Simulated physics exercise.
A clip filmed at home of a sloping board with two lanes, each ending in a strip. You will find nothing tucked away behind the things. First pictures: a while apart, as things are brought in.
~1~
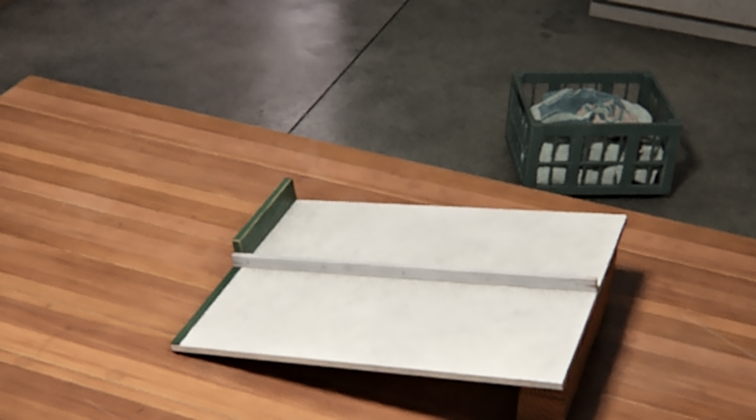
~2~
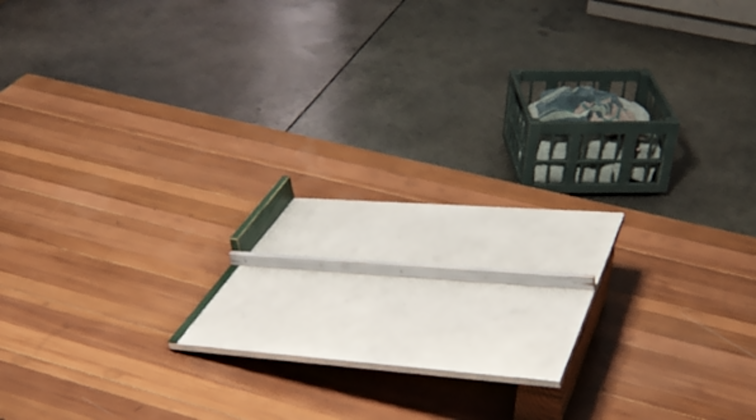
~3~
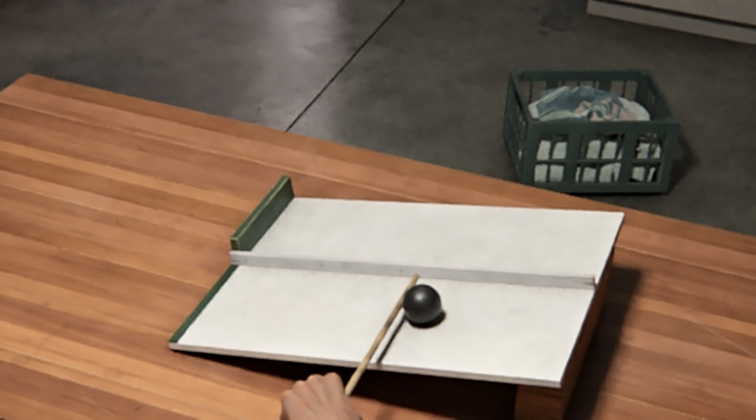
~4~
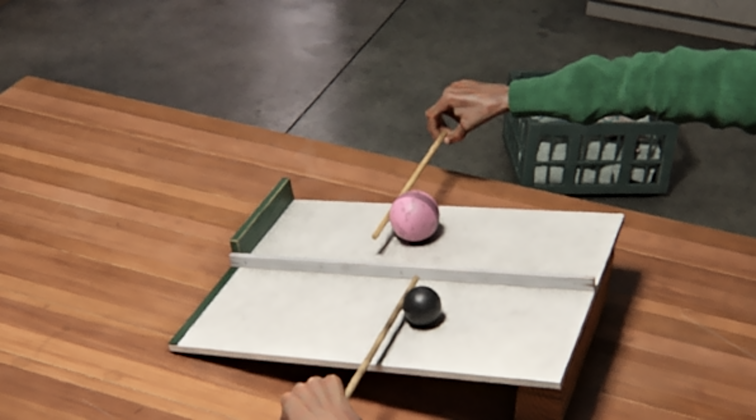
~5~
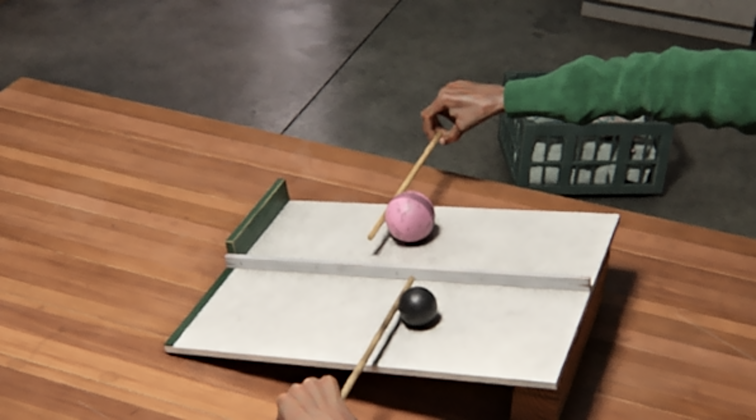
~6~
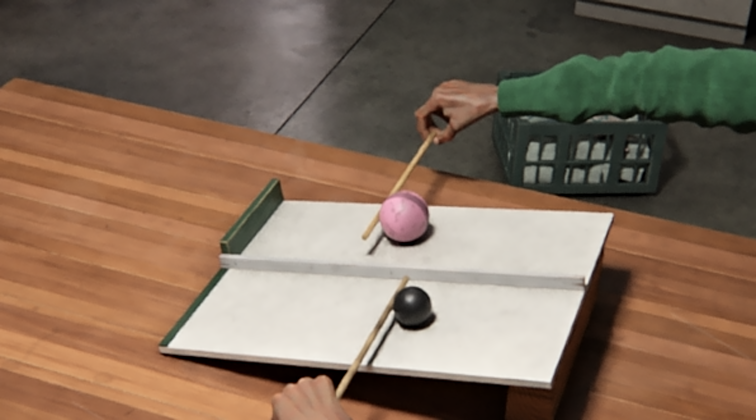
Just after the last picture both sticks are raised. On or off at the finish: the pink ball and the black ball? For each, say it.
Note - pink ball stays put; black ball drops off the end.
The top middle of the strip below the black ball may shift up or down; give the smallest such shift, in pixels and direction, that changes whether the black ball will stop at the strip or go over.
Roughly 8 pixels upward.
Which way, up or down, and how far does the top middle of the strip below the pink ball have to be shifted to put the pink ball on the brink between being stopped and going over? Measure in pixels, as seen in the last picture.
Downward, by some 12 pixels.
Then, 0.56 s past the last view, pink ball rolling on the board near (285, 212); black ball rolling on the board near (282, 298).
Then, 1.10 s past the last view, pink ball resting against the strip near (276, 212); black ball off the board.
Finally, the pink ball gets caught, near (276, 212); the black ball runs past the strip.
